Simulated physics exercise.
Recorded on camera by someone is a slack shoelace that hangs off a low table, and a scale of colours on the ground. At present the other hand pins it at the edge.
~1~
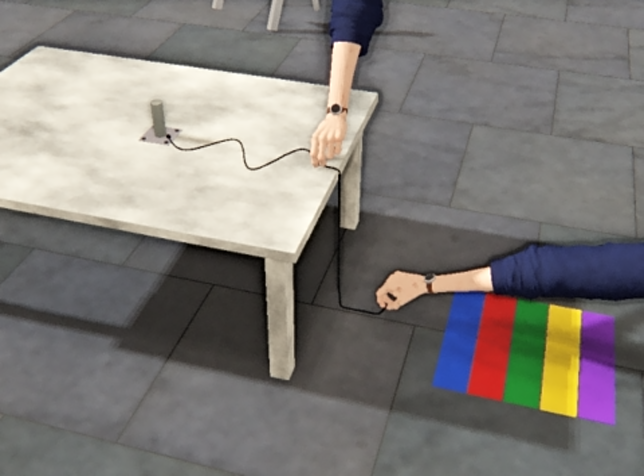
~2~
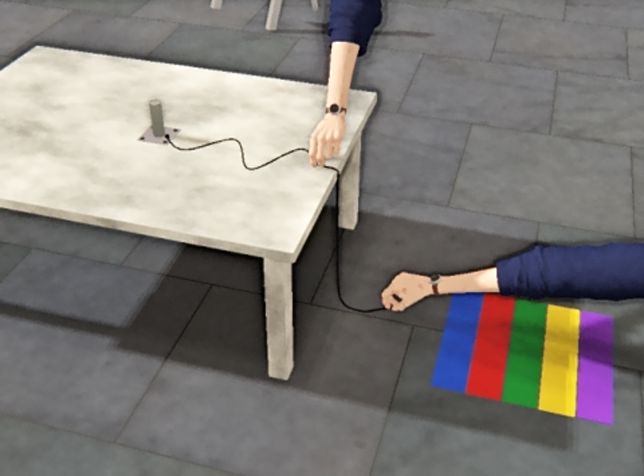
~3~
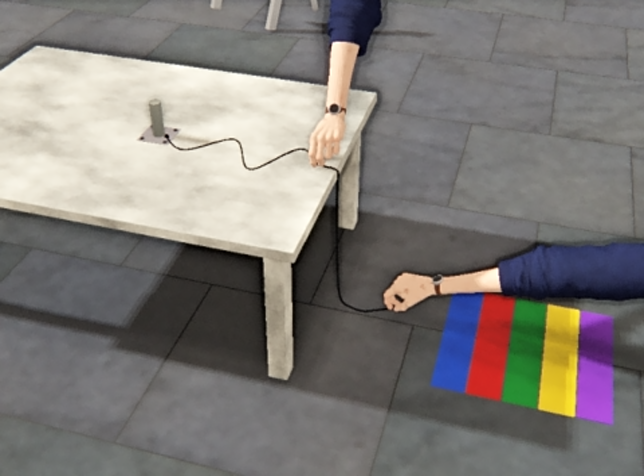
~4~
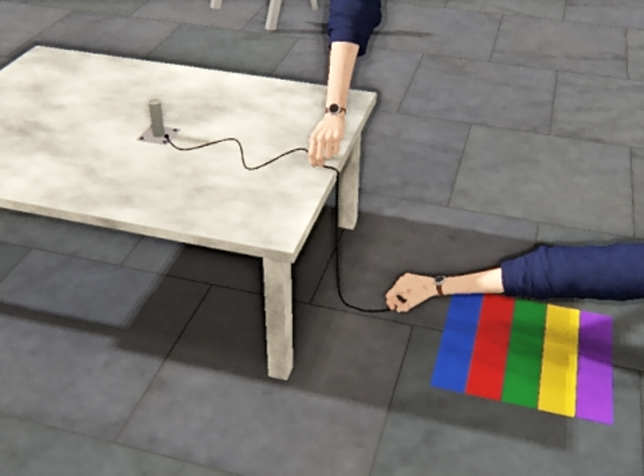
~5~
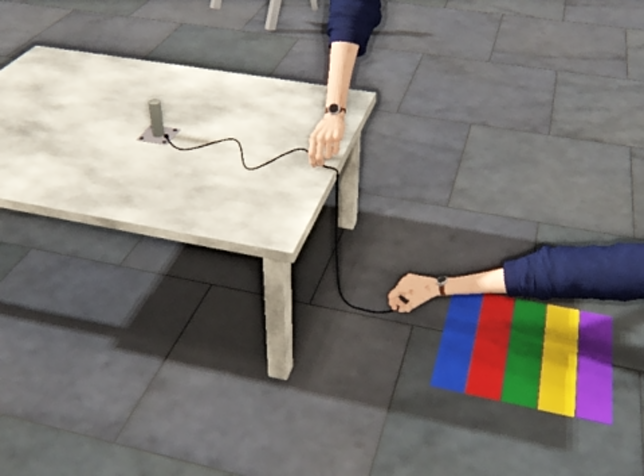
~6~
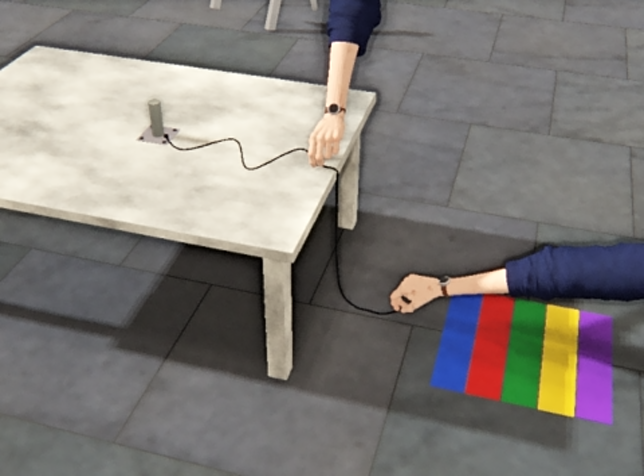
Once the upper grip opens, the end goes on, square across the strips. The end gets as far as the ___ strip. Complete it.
The end gets as far as the purple strip.
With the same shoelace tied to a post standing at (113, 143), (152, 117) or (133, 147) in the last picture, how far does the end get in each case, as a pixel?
Near (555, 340); near (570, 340); near (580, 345).
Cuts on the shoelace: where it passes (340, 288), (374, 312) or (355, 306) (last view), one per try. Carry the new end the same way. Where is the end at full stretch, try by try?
Approximate pixels, cut by cut: (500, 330); (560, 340); (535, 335).
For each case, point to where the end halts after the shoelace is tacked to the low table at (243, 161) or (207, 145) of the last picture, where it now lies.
In that order: (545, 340) and (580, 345).
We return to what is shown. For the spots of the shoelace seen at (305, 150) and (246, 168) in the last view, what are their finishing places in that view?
I'd say about (367, 189) for one and about (303, 159) for the other.
Early on, end near (523, 333); over green.
Midway, end near (570, 342); over yellow.
At the end of the slack, end near (599, 348); over purple. Over purple.
